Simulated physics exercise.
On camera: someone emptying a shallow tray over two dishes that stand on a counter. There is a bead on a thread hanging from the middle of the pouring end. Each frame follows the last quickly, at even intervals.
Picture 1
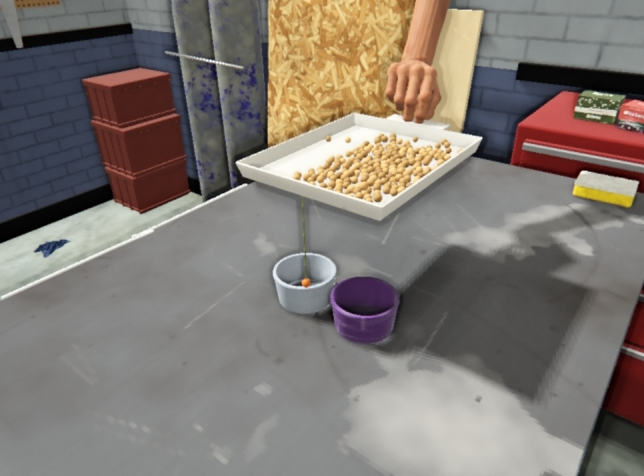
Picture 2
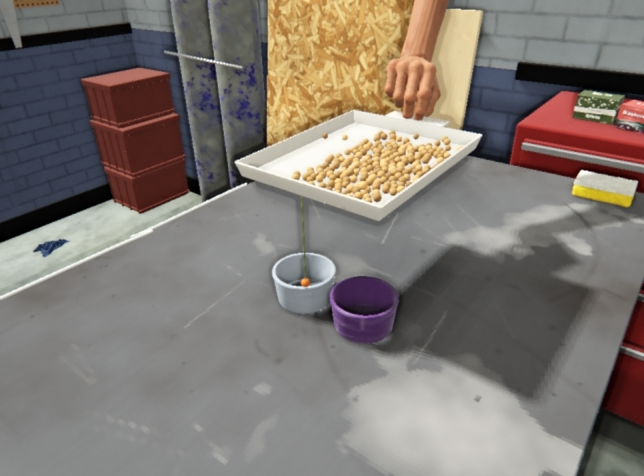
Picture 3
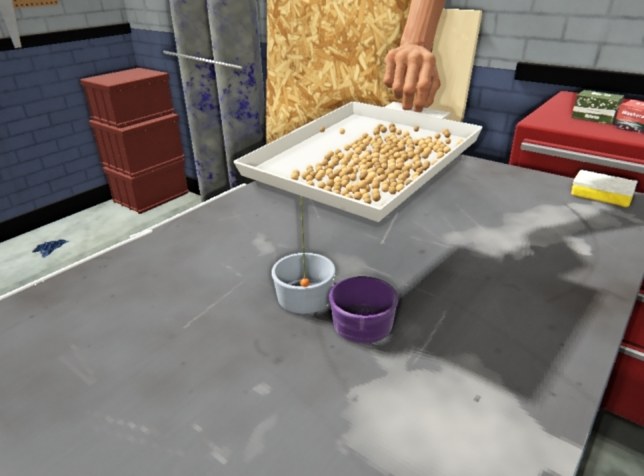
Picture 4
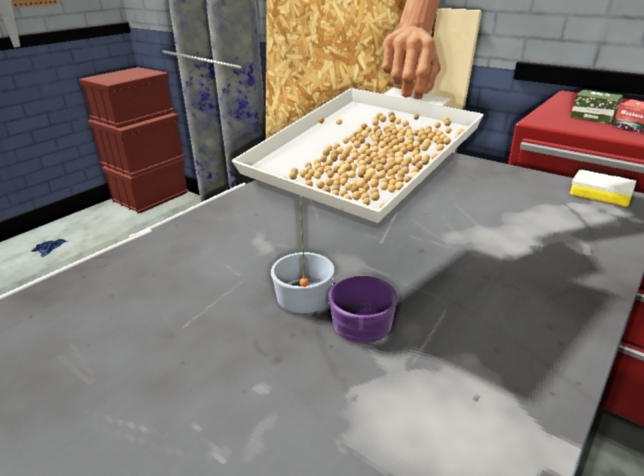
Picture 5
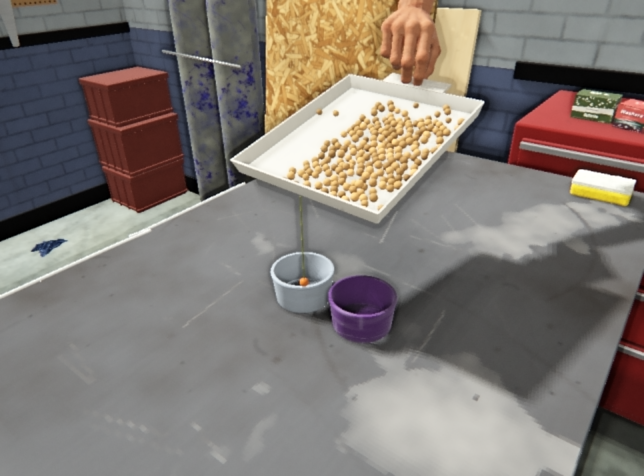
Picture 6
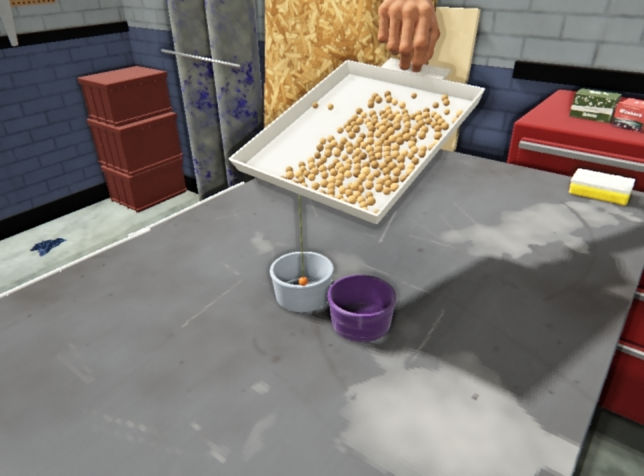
A hand holds a shallow white tray of round wooden beads level above a pale blue dish and a purple dish on a gray counter. The hand then gradually raises the tray's far side, tilting it toward the near edge, and the beads begin to shift and spread across it.
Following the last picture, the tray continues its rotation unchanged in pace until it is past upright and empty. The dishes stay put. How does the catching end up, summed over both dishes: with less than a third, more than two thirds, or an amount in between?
The two dishes will gather not even a third of the load.
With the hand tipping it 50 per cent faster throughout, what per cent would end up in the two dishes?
About 0 per cent.
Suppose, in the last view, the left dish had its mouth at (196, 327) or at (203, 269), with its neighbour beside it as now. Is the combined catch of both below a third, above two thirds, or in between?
The two tries come out as under a third and under a third in turn.
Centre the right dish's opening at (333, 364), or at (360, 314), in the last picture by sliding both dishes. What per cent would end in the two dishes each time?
In order: 30 percent and 10 percent.
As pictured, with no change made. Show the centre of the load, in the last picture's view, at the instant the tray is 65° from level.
I'd mark the middle close to (338, 193).
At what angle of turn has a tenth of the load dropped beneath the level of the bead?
Approx. 75° from level.
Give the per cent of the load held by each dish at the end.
For the left dish 0 per cent, for the right dish 0.
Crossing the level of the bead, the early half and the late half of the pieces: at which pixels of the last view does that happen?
Close to (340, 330), then close to (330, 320).
Just after the last frame, tray tipped steeply; the larger part on the tray; just a few outside both; about a tenth in the air.
A moment on, tray tipped past a quarter turn; the larger part outside both; about a tenth in the air.
Further on, tray tipped past a quarter turn; just a few in the right dish; almost all outside both.
When it is over, tray tipped past a quarter turn; just a few in the right dish; not one in the left dish; almost all outside both.
